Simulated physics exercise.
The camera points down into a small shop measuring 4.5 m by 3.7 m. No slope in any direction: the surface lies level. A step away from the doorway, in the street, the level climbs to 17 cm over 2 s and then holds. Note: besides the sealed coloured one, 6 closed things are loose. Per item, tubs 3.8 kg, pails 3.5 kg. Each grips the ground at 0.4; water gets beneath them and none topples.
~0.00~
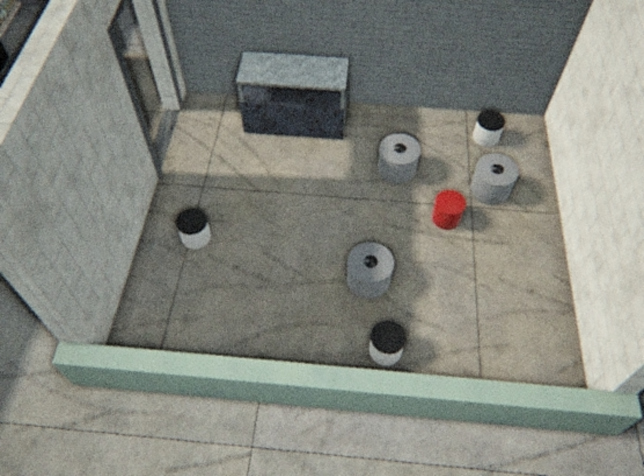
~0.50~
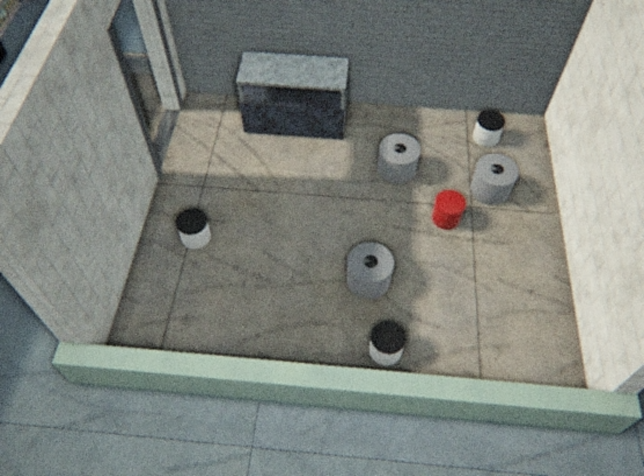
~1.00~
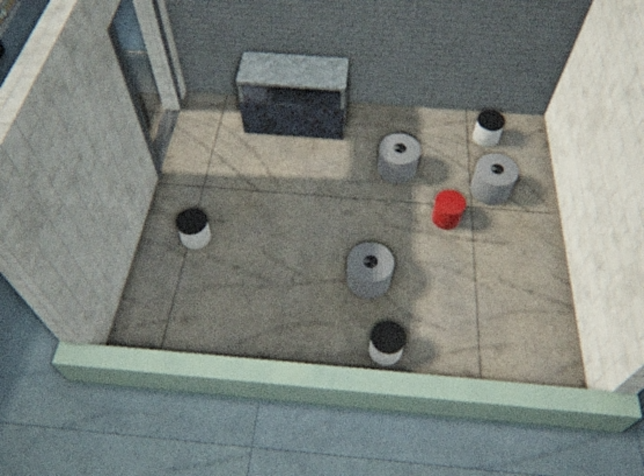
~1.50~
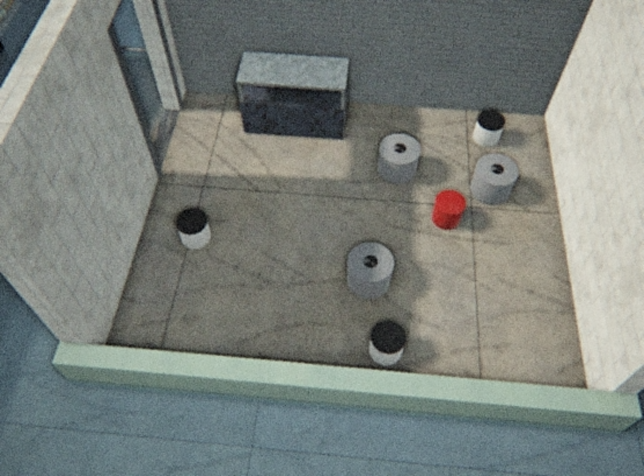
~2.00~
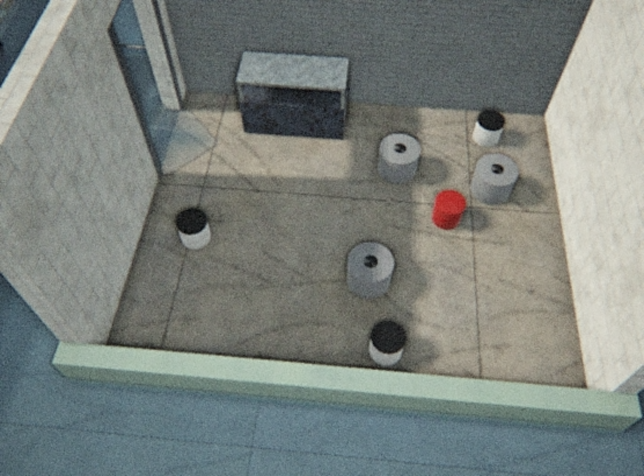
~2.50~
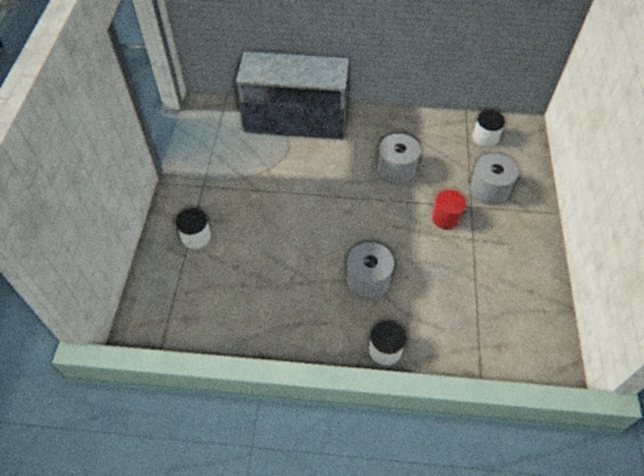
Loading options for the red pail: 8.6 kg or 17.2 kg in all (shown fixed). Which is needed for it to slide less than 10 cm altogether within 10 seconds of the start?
I'd say it gets by with the lighter one.
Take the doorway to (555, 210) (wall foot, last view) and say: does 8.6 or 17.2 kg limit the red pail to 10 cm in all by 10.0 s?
Just the heavy one.
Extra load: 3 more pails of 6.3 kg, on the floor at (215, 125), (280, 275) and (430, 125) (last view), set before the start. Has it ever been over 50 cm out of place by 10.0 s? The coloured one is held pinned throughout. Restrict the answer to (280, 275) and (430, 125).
Those two come out inside the line and inside the line, in that order.
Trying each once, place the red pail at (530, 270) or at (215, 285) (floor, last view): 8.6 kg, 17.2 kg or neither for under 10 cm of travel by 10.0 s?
Try by try, any option works; any option works.
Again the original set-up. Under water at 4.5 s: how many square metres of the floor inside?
About 9.0 m2.
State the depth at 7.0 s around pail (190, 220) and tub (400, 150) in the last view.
First about 1 cm, second about 6 cm.
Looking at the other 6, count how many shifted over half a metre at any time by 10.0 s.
Total: 4.
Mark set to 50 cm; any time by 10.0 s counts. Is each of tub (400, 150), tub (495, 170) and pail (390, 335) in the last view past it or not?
Exceeded, Exceeded, Not exceeded, in that order.
After 3.5 s the red pail would be 0 cm from its start with 8.6 kg and 0 cm from its start with 17.2 kg; 0 cm of water round it then.
After 4.5 s the red pail would be 0 cm from its start with 8.6 kg and 0 cm from its start with 17.2 kg; 4 cm of water round it then.
After 7.0 s the red pail would be 0 cm from its start with 8.6 kg and 0 cm from its start with 17.2 kg; 3 cm of water round it then.
After 10.0 s the red pail would be 1 cm from its start with 8.6 kg and 0 cm from its start with 17.2 kg; 7 cm of water round it then.
